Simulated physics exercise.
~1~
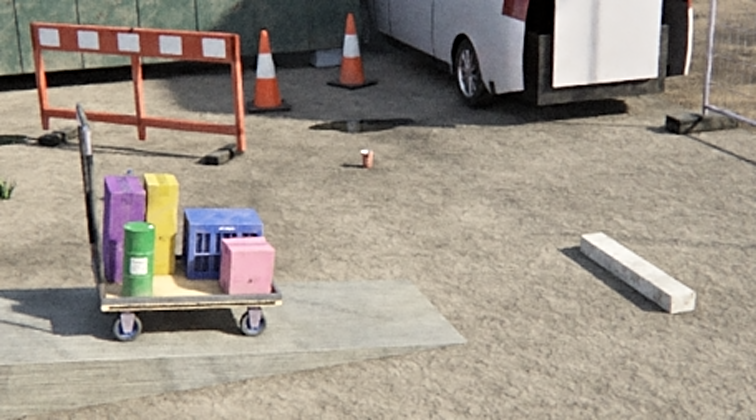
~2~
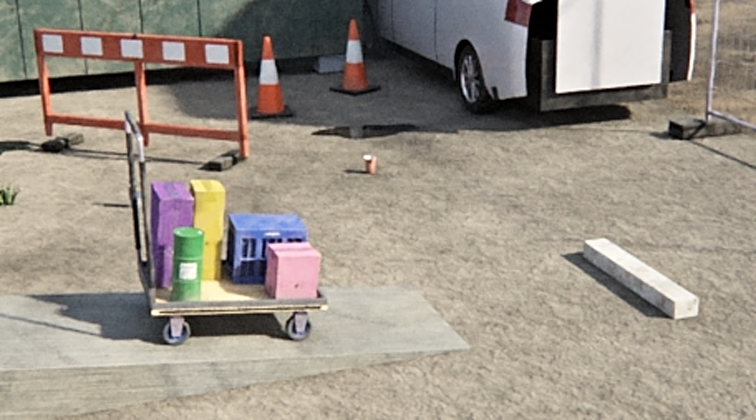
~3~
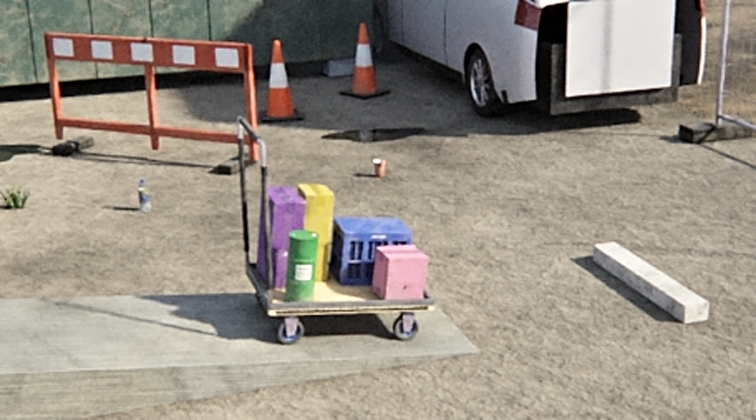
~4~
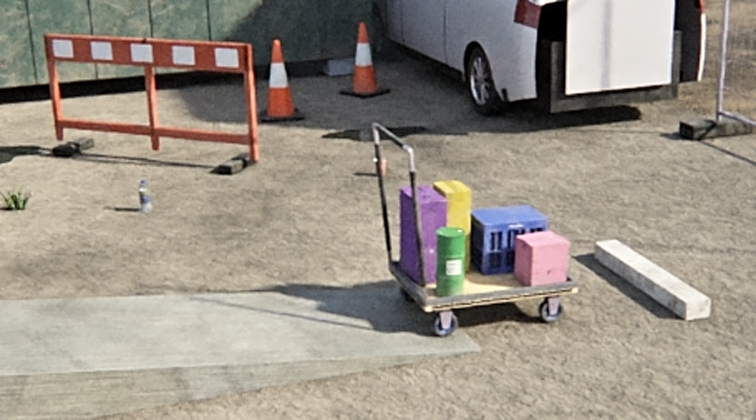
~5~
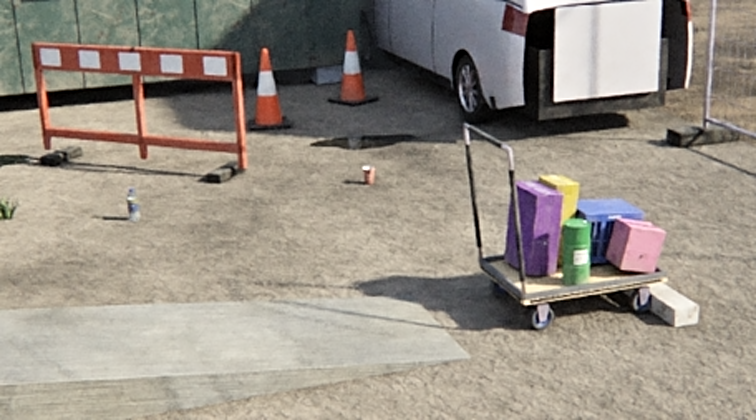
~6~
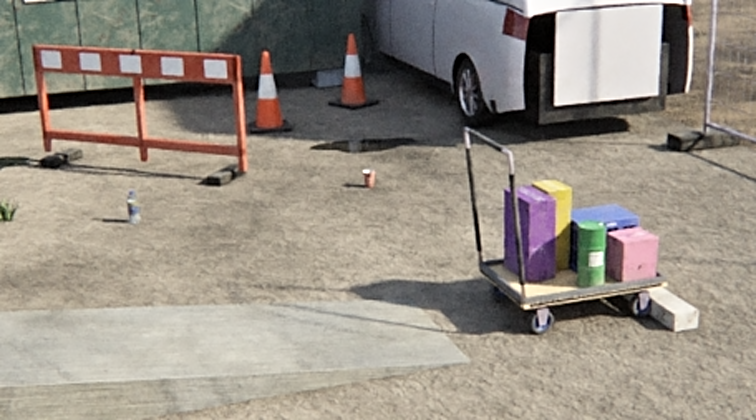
On a gravelly lot near an orange-and-white barrier, two traffic cones and a parked white vehicle, a flat trolley stands on a low grey ramp, carrying a green canister and pink, purple and yellow boxes beside a blue crate. The trolley rolls right, down the ramp and onto the level ground. It reaches the pale kerb and stops abruptly. The pink box and blue crate tip briefly, while the green canister slides forward along the deck. The pink box and crate settle back, and everything ends upright on the stationary trolley, with the canister shifted to the right.
